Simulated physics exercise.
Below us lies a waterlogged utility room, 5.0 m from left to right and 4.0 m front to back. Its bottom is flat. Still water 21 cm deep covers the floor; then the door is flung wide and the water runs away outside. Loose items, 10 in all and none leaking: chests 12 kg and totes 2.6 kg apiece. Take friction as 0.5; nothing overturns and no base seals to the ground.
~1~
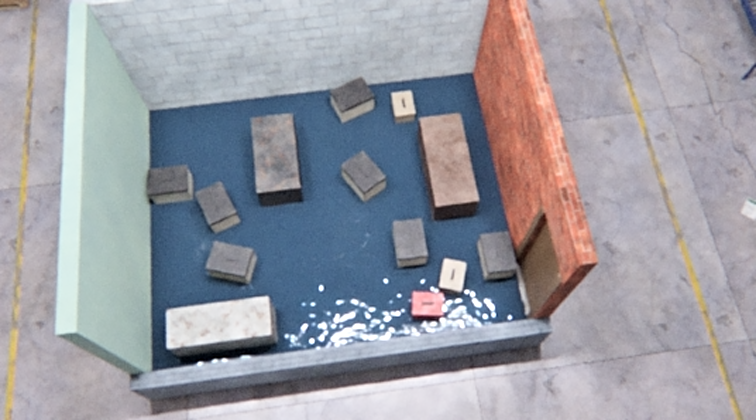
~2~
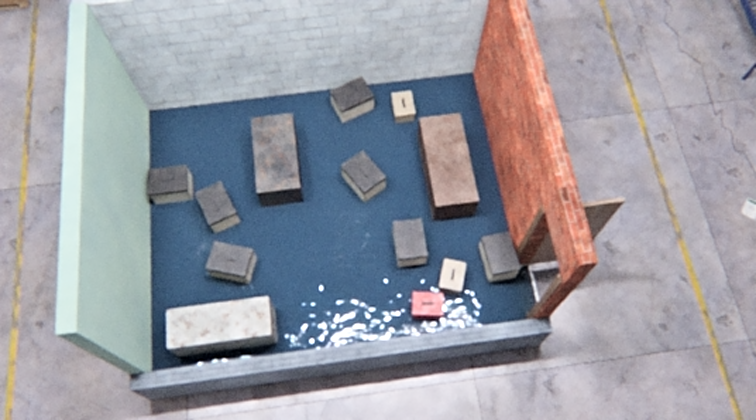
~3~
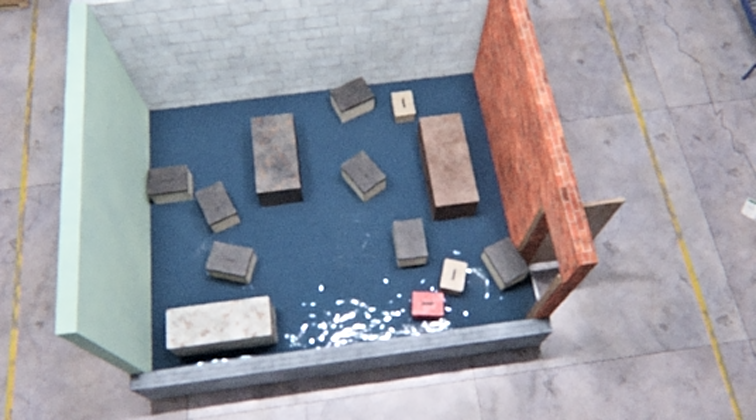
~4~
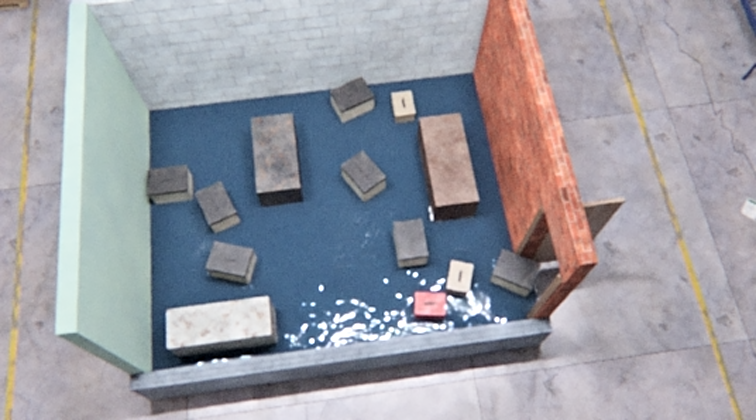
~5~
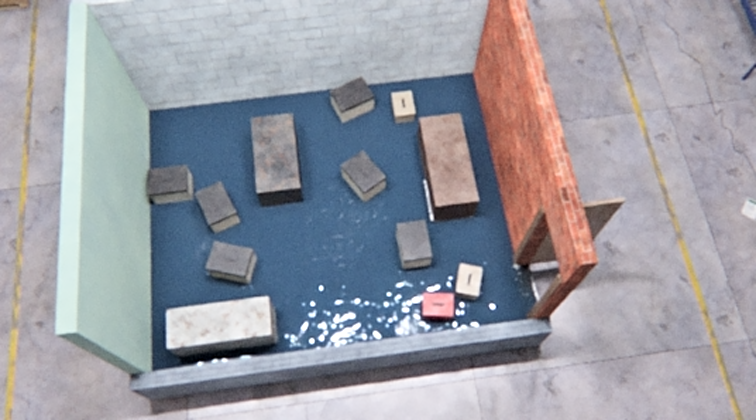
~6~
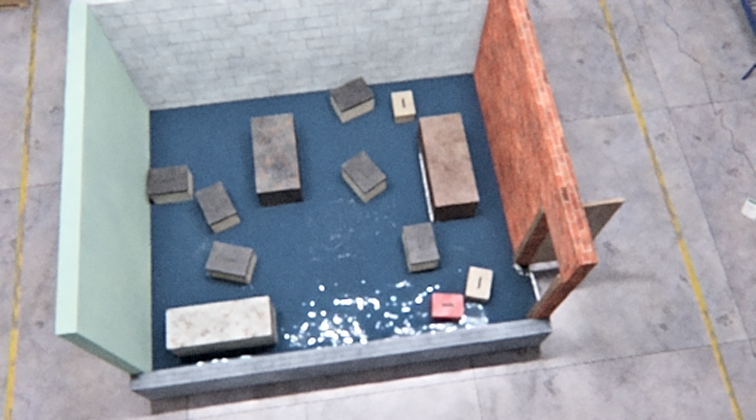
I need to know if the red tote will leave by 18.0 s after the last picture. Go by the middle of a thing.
Red tote leaves.
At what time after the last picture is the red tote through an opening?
Near 3.0 s.
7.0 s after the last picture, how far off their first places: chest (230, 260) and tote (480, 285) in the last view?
In turn: 60 cm, gone out.
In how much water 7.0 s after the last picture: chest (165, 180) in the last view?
Roughly 17 cm.
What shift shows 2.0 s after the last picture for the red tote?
About 100 cm.
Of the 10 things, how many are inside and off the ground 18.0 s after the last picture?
At that moment 5.
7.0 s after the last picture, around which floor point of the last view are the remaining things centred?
At about (320, 193).
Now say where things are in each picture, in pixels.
The red tote at (428, 304), afloat; about 3820 L in view; 0 of 10 have shifted, in the first frame.
The red tote at (428, 304), afloat; 21 cm deep round most things; 0 of 10 have shifted, in the second frame.
The red tote at (428, 304), afloat; 21 cm deep round most things; 1 of 10 have shifted, in the third frame.
The red tote at (430, 304) floats, 3 cm from its start; 21 cm deep round most things; 2 of 10 have shifted, in the fourth frame.
The red tote at (438, 305) floats, 14 cm from its start; about 3720 L in view; 4 of 10 have shifted, in the fifth frame.
The red tote at (448, 305), afloat, 26 cm from its start; about 3690 L in view; 4 of 10 have shifted, in the sixth frame.
Then, 2.0 s after the last picture the red tote is near (503, 305), 1.0 m from its start, afloat; 2 of 10 are out; 8 afloat.
Then, 7.0 s after the last picture the red tote has gone out; 4 of 10 are out; 6 afloat.
Then, 14.0 s after the last picture the red tote has gone out; 4 of 10 are out; 6 afloat.
Then, 18.0 s after the last picture the red tote has gone out; 5 of 10 are out; 5 afloat.
